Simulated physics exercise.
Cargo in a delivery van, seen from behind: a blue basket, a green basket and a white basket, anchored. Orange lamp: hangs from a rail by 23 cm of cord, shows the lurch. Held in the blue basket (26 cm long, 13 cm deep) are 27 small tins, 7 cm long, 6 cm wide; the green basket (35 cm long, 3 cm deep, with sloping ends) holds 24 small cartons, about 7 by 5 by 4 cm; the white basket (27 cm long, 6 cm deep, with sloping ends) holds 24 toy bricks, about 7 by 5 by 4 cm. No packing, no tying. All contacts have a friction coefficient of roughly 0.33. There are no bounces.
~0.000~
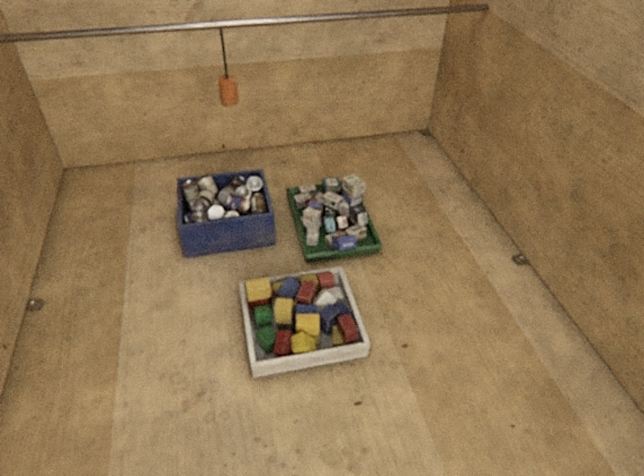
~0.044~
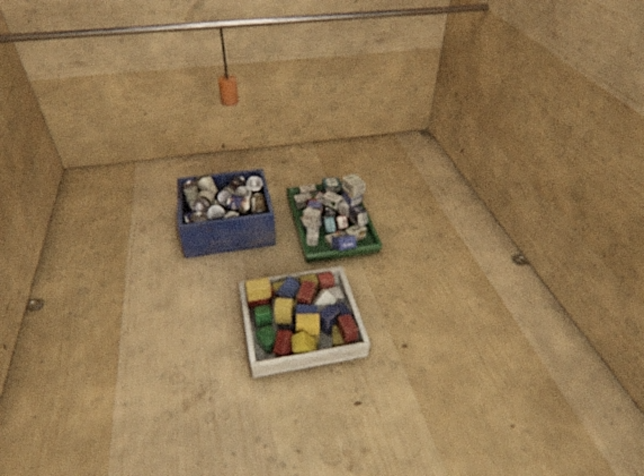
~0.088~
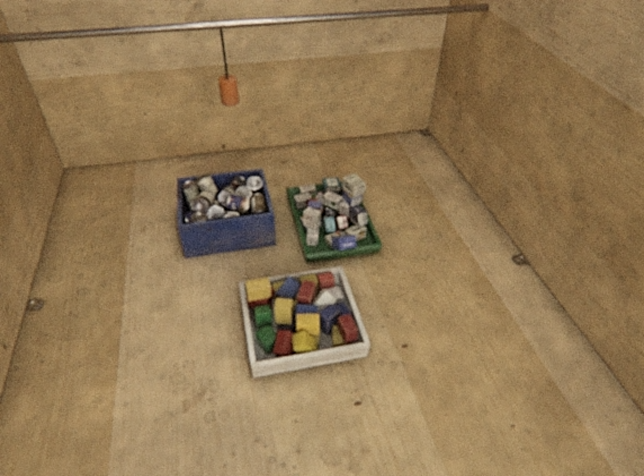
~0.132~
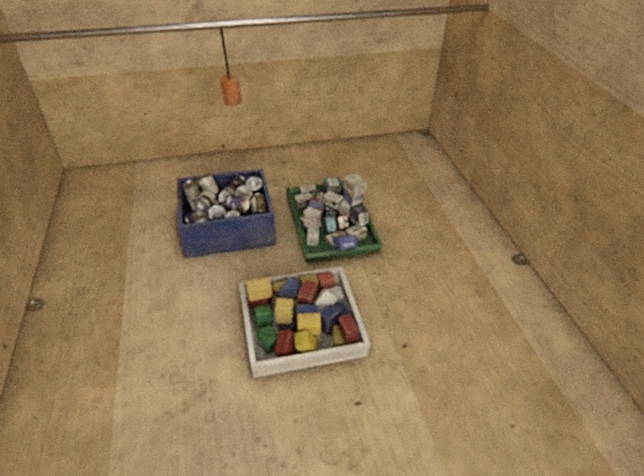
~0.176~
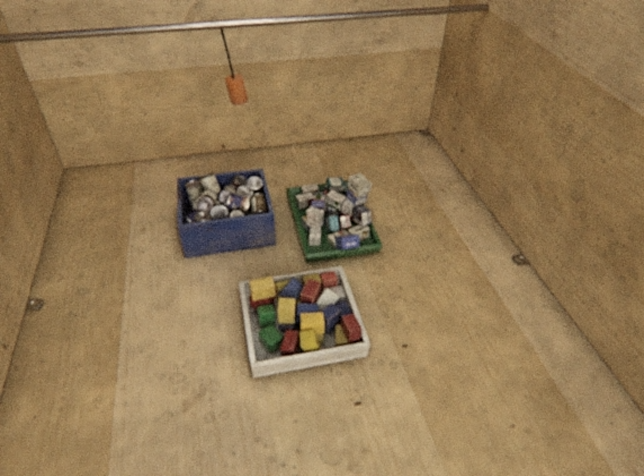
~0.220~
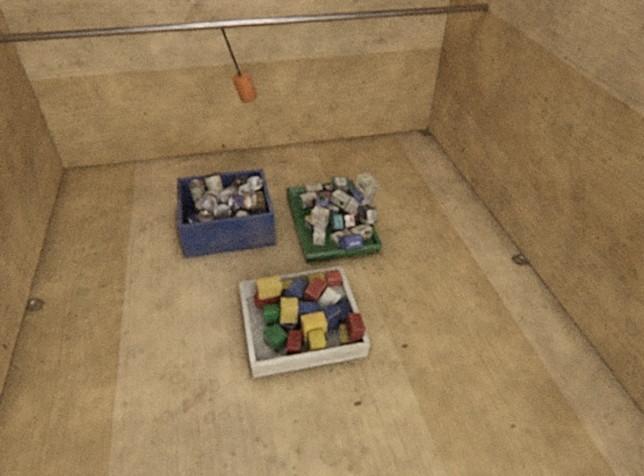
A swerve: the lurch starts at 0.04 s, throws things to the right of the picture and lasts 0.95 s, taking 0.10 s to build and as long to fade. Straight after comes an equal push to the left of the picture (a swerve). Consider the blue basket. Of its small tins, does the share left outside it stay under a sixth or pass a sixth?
It stays under a sixth.
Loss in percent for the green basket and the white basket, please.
I'd estimate green basket near 40 and white basket near 10 per cent.
After 0.59 s, blue basket 27 in, 0 out, green basket 18 in, 6 out and white basket 23 in, 1 out.
After 1.06 s, blue basket 26 in, 1 out, green basket 16 in, 8 out and white basket 22 in, 2 out.
After 1.71 s, blue basket 25 in, 2 out, green basket 14 in, 10 out and white basket 22 in, 2 out.
Outcome (at 2.54 s), blue basket 25 in, 2 out, green basket 14 in, 10 out and white basket 22 in, 2 out. Asked share, 2 of 27, 7 per cent.
